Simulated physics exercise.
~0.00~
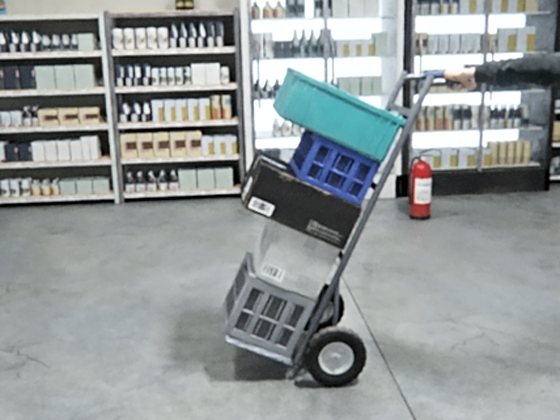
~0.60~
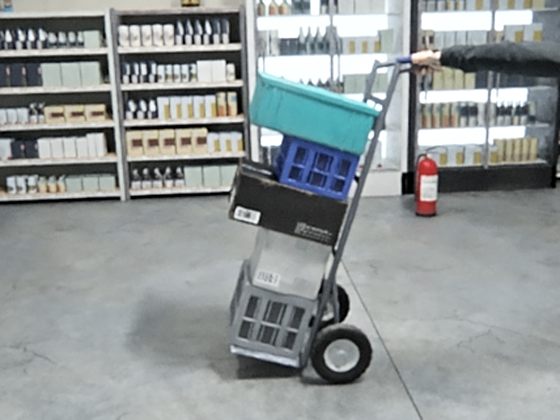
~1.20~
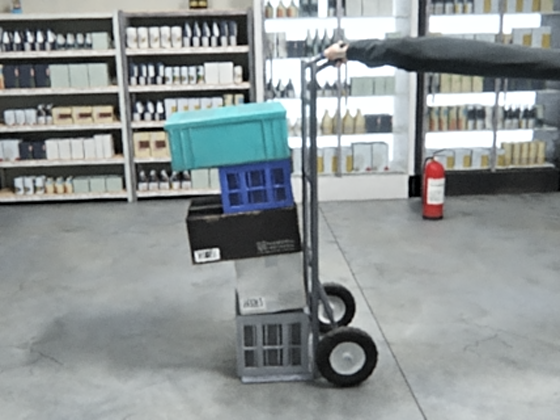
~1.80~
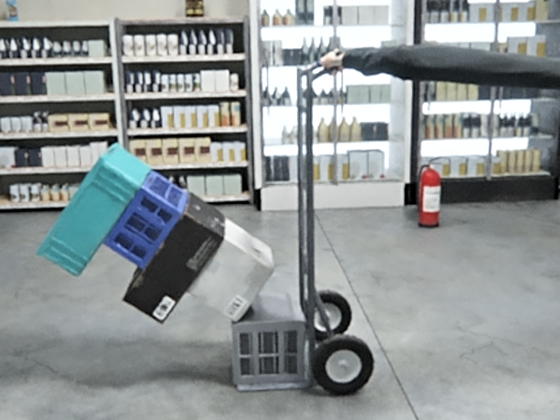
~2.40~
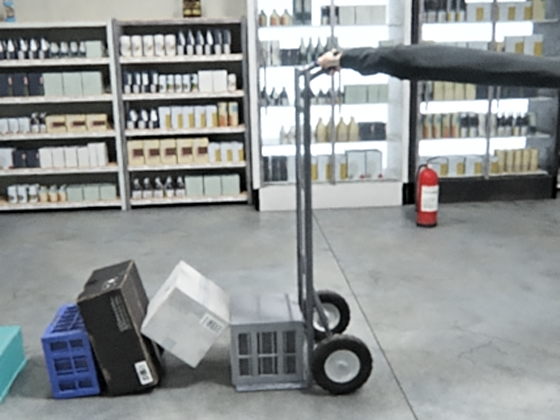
In a shop lined with shelves of bottles and boxes, a hand tipped a loaded hand truck upright, and the turquoise tote, blue crate, black box and white box toppled off to the left onto the floor, leaving only the grey crate in place.
